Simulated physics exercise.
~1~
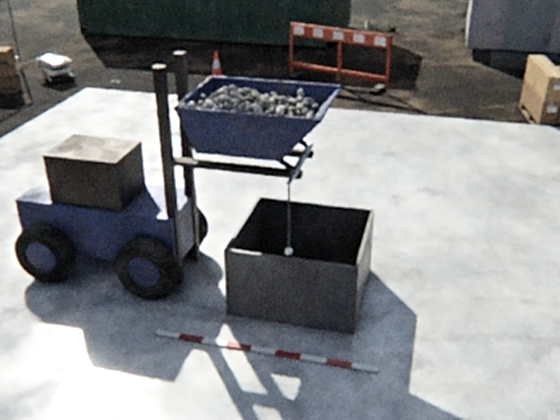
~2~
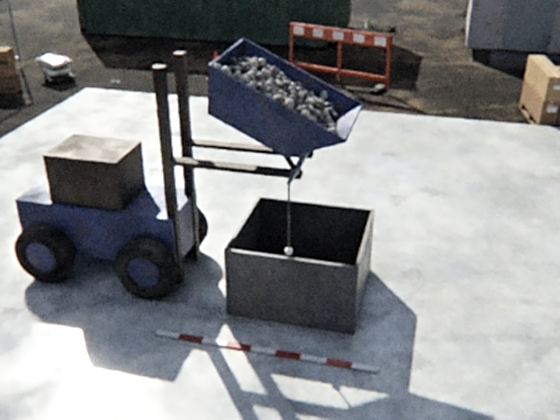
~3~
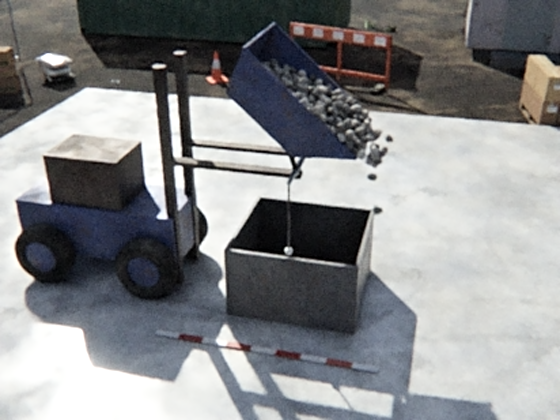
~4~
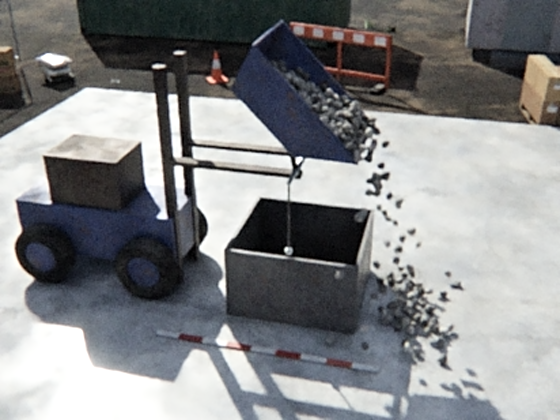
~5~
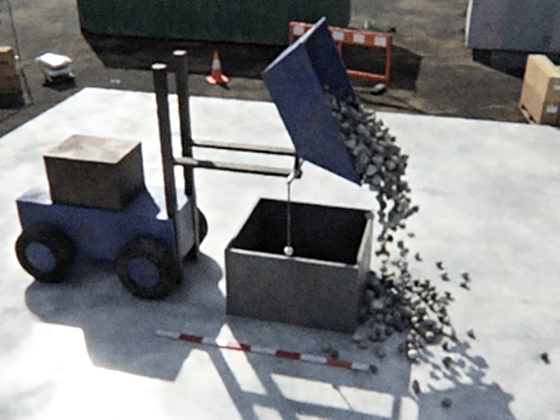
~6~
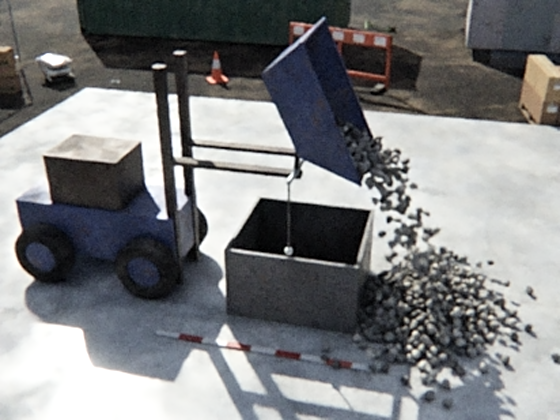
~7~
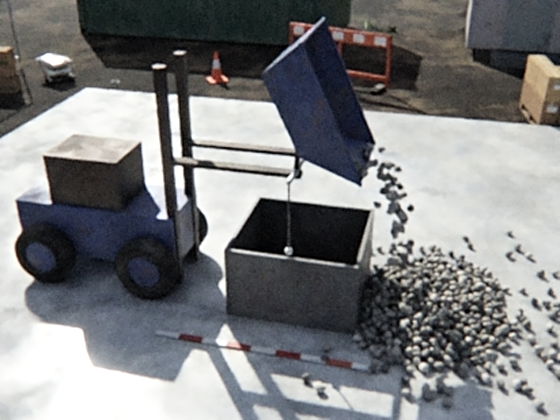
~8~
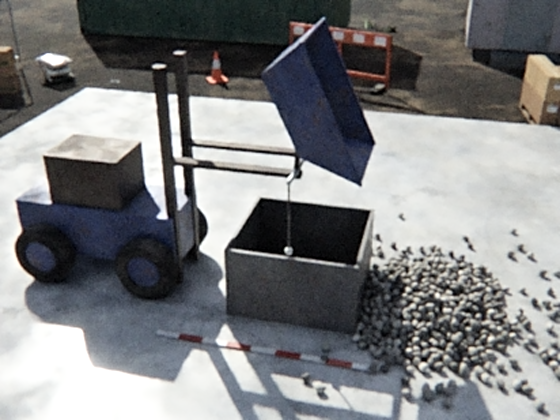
A blue skip heaped with grey stones sits raised on the forks of a small blue fork truck at the left of a sunlit, pale concrete yard, seen from above. Below it stands an open dark grey bin, with a red and white staff on the ground in front and an orange barrier behind. The skip tips to the right, and stones spill over its lower edge, falling past the bin. It tips more steeply and the stones pour out, piling up beside the bin's right side. Finally the emptied skip hangs still above a wide, scattered heap.
